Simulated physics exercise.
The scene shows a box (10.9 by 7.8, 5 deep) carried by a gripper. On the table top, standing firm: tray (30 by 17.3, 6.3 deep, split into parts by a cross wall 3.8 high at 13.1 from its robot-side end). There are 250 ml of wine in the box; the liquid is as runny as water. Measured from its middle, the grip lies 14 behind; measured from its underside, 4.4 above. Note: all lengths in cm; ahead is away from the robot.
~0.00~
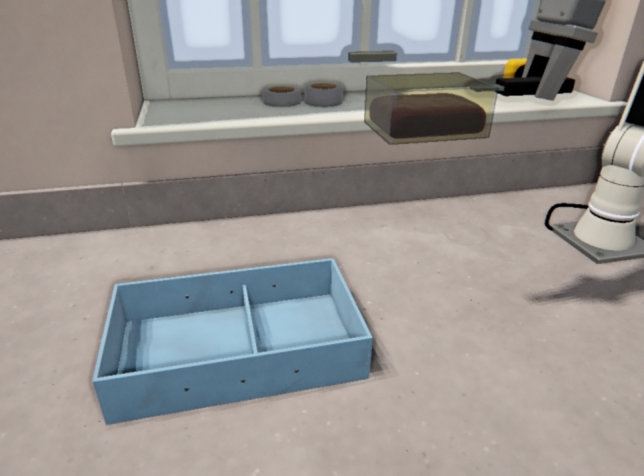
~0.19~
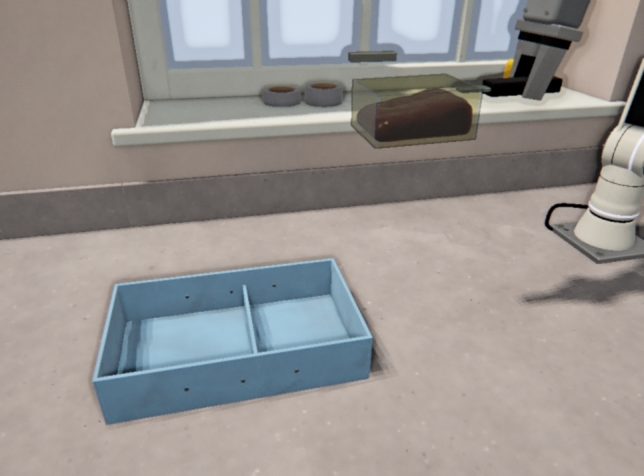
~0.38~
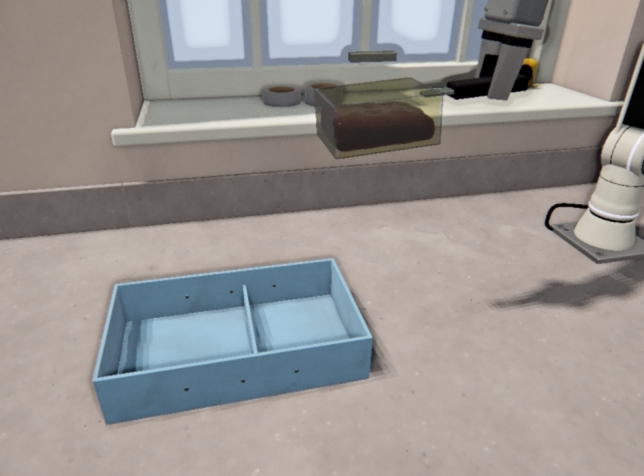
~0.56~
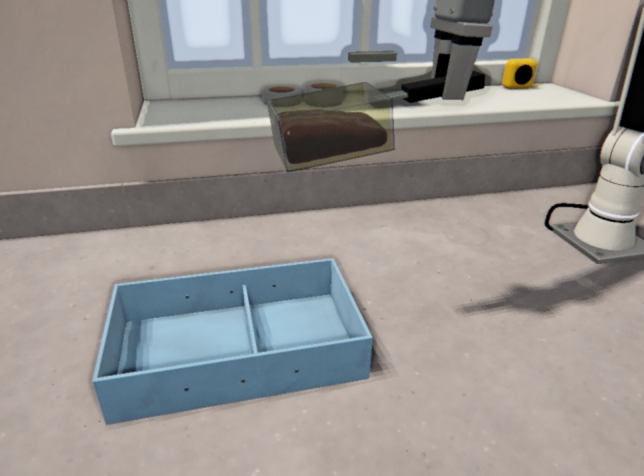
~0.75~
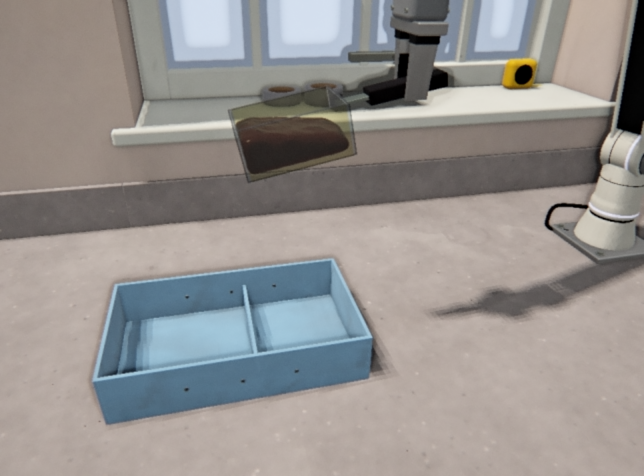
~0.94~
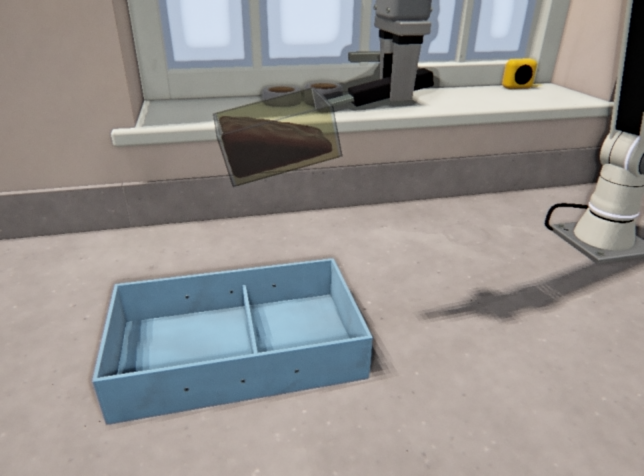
Clear box of dark red liquid, carried left by a robot gripper past a windowsill, gradually tilting forward above a blue divided tray.
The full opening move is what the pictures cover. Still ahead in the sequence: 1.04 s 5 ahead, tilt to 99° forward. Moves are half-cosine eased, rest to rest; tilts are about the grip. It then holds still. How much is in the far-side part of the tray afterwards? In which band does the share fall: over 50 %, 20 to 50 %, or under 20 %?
It falls 20 to 50 %.
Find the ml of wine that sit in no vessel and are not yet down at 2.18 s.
Estimate: Around 10 ml.
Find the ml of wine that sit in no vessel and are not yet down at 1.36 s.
20 ml.
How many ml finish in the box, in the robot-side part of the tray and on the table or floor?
I'd estimate close to 0, 140 and 20 ml respectively.
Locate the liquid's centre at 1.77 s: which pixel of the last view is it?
Centre pixel approx. (265, 309).
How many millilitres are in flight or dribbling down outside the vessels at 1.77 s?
It works out to close to 25 ml.
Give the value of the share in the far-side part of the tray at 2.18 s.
It comes to around 35 percent.
By 1.36 s, tilted 42° forward, liquid up to 24 above the table; 230 ml in the box, 20 ml in the air or running down outside.
By 1.77 s, tilted 91° forward, liquid up to 80 above the table; 85 ml in the robot-side part, 85 ml in the far-side part, 55 ml in the box, 25 ml in the air or running down outside.
By 2.18 s, tilted 99° forward, liquid up to 67 above the table; 135 ml in the robot-side part, 85 ml in the far-side part, 15 ml on the table or floor, 5 ml in the box, 10 ml in the air or running down outside.
By 2.98 s, tilted 99° forward, liquid up to 13 above the table; 145 ml in the robot-side part, 85 ml in the far-side part, 20 ml on the table or floor.
Final state, 145 ml in the robot-side part, 85 ml in the far-side part, 20 ml on the table or floor. That is 35 % in the far-side part of the tray.
